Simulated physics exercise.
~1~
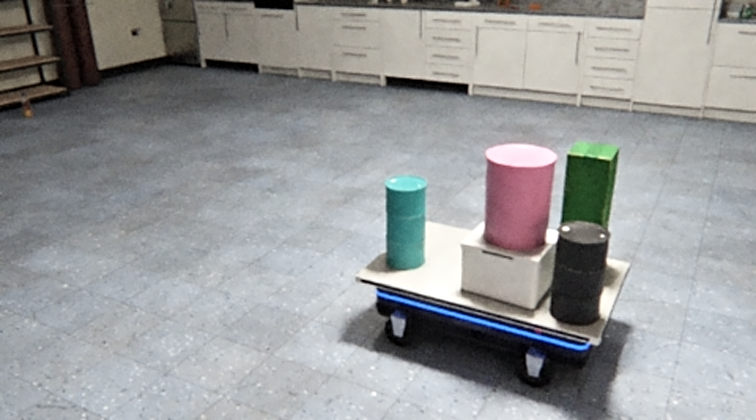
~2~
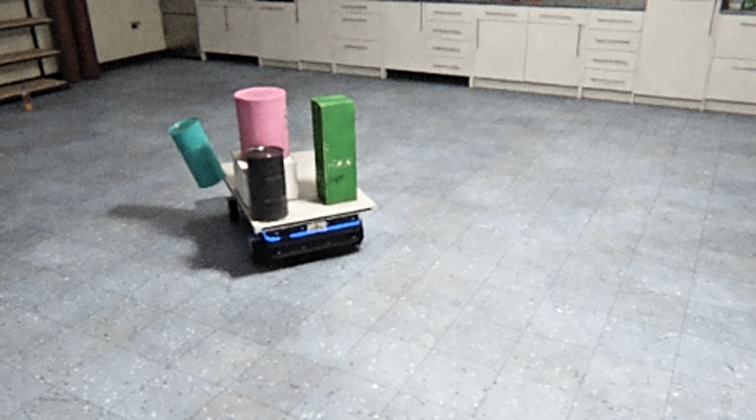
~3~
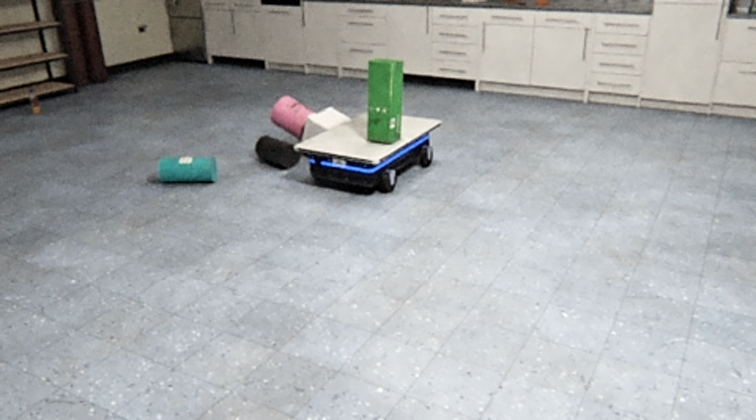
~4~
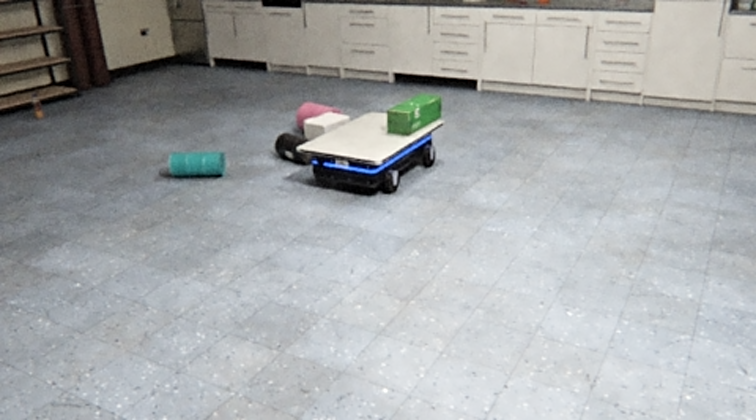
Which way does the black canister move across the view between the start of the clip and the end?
It moves to the left, first riding on the cart and then ending up on its side on the floor.
Tiled room, flat cart turning and shedding two canisters, a pail and a tote, then stopping, its green box toppling onboard.
